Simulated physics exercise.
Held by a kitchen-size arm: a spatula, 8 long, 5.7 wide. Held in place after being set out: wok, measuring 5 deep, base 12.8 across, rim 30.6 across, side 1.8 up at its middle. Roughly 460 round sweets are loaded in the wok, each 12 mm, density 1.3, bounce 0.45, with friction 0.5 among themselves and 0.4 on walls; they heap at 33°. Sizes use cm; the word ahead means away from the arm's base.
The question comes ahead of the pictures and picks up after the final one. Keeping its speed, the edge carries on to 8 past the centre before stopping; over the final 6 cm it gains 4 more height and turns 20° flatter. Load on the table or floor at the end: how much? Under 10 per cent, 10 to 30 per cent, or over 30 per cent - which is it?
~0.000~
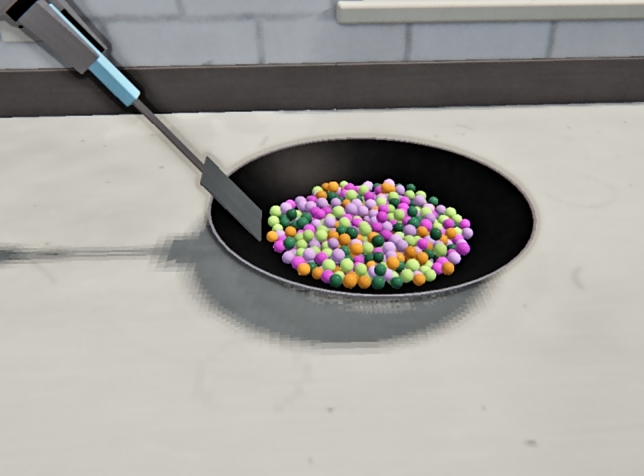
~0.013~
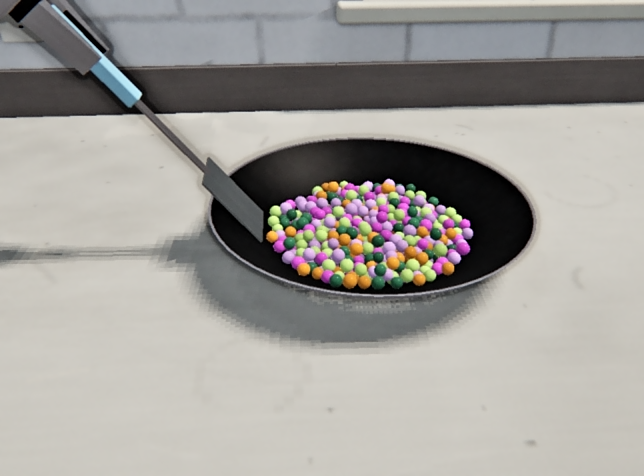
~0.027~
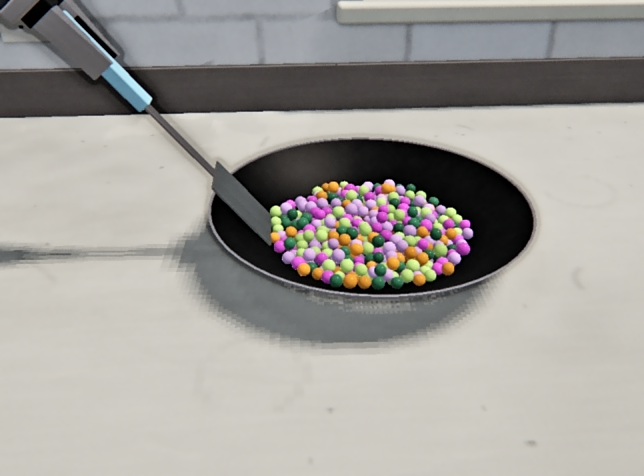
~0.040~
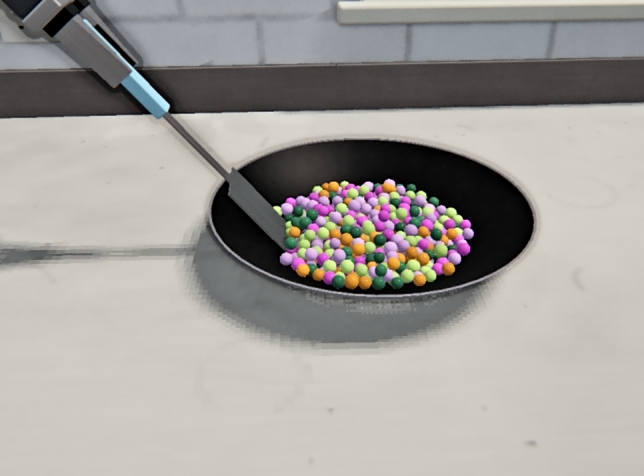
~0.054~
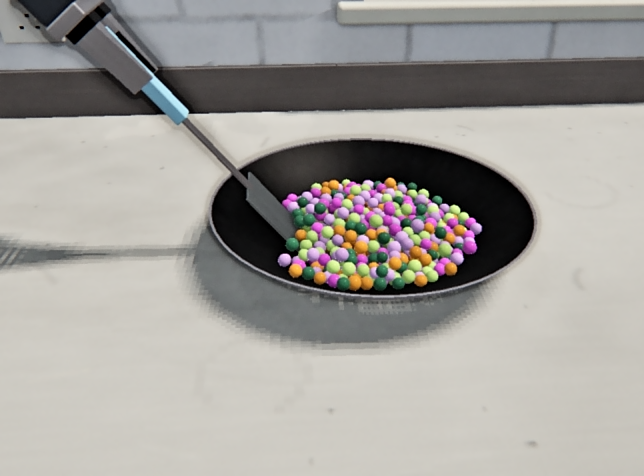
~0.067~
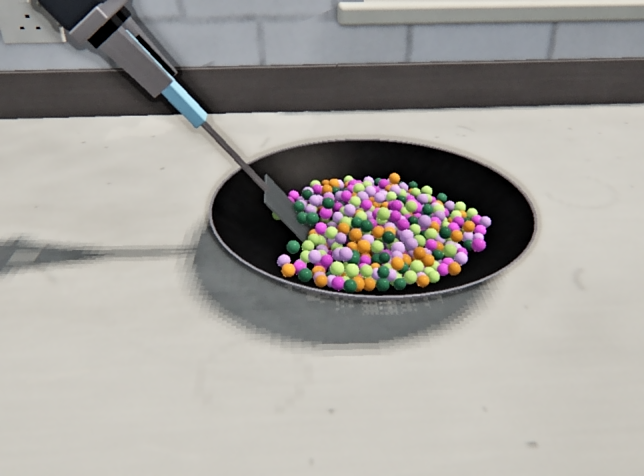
It is 10 to 30 per cent.
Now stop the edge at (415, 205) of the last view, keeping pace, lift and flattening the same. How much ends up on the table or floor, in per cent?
The share ending on the table or floor is about 5 per cent.
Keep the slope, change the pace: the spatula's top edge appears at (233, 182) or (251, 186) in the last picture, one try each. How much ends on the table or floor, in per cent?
Near 0 per cent in the first try and near 10 per cent in the second.
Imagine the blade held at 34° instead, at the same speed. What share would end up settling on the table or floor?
It would then be close to 15 %.
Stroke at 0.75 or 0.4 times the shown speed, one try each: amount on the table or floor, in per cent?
Near 5 and near 0 percent respectively.
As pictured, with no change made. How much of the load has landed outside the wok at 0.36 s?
About 10 per cent.
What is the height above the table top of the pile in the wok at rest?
It reaches around 5.0 cm.
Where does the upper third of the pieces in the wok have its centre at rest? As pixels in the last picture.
About (450, 226).
After 0.10 s, sloping 52°, highest piece 8 above the table; 455 in the wok.
After 0.14 s, sloping 47°, highest piece 8 above the table; 453 in the wok, 2 on the blade or in flight.
After 0.36 s, sloping 32°, highest piece 7 above the table; 389 in the wok, 37 on the table or floor, 29 on the blade or in flight.
After 1.41 s, sloping 32°, highest piece 5 above the table; 388 in the wok, 67 on the table or floor.
At rest, 388 in the wok, 67 on the table or floor. That is 15 % on the table or floor.
